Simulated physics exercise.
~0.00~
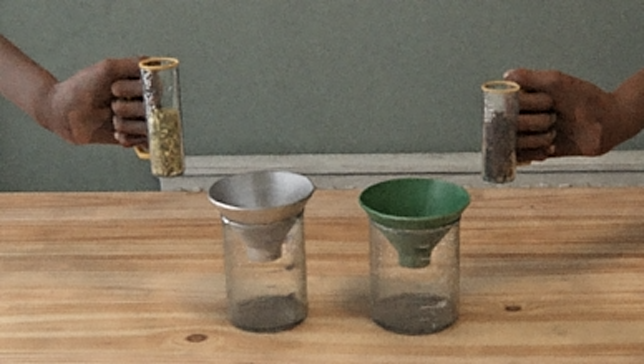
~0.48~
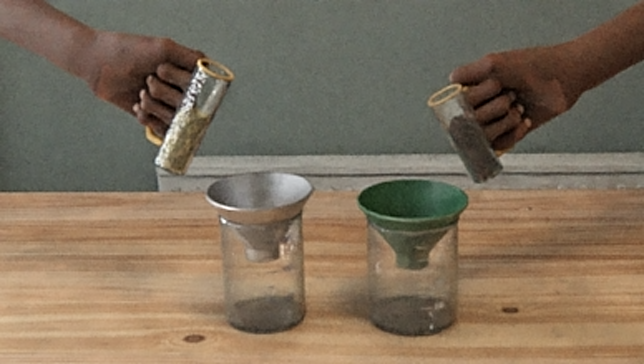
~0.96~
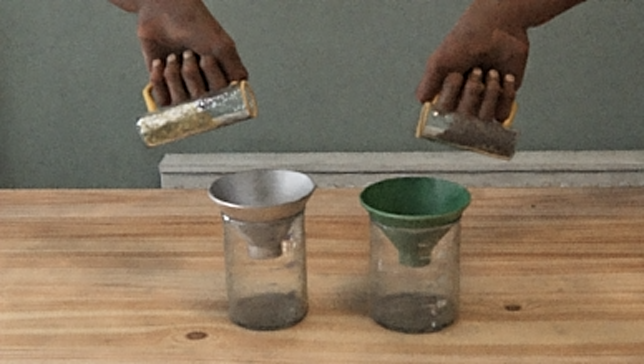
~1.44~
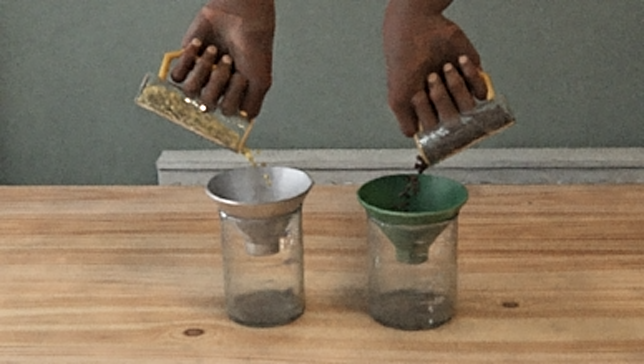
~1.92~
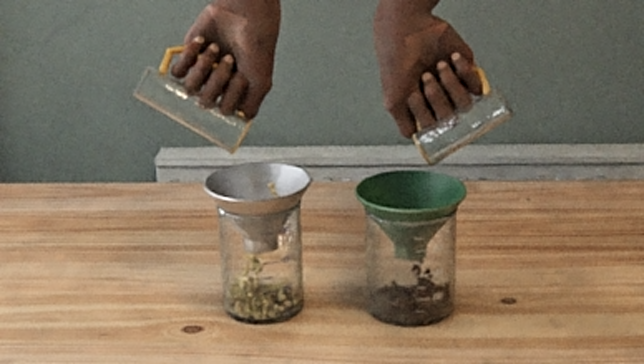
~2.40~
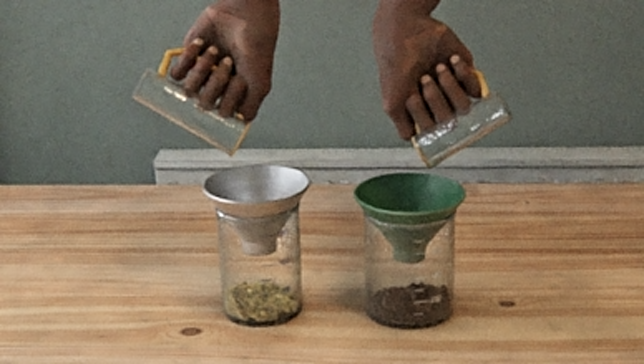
Two hands tipping small glass cups of dry pieces, greenish left and dark right, through silver and green funnels into jars, emptying both.
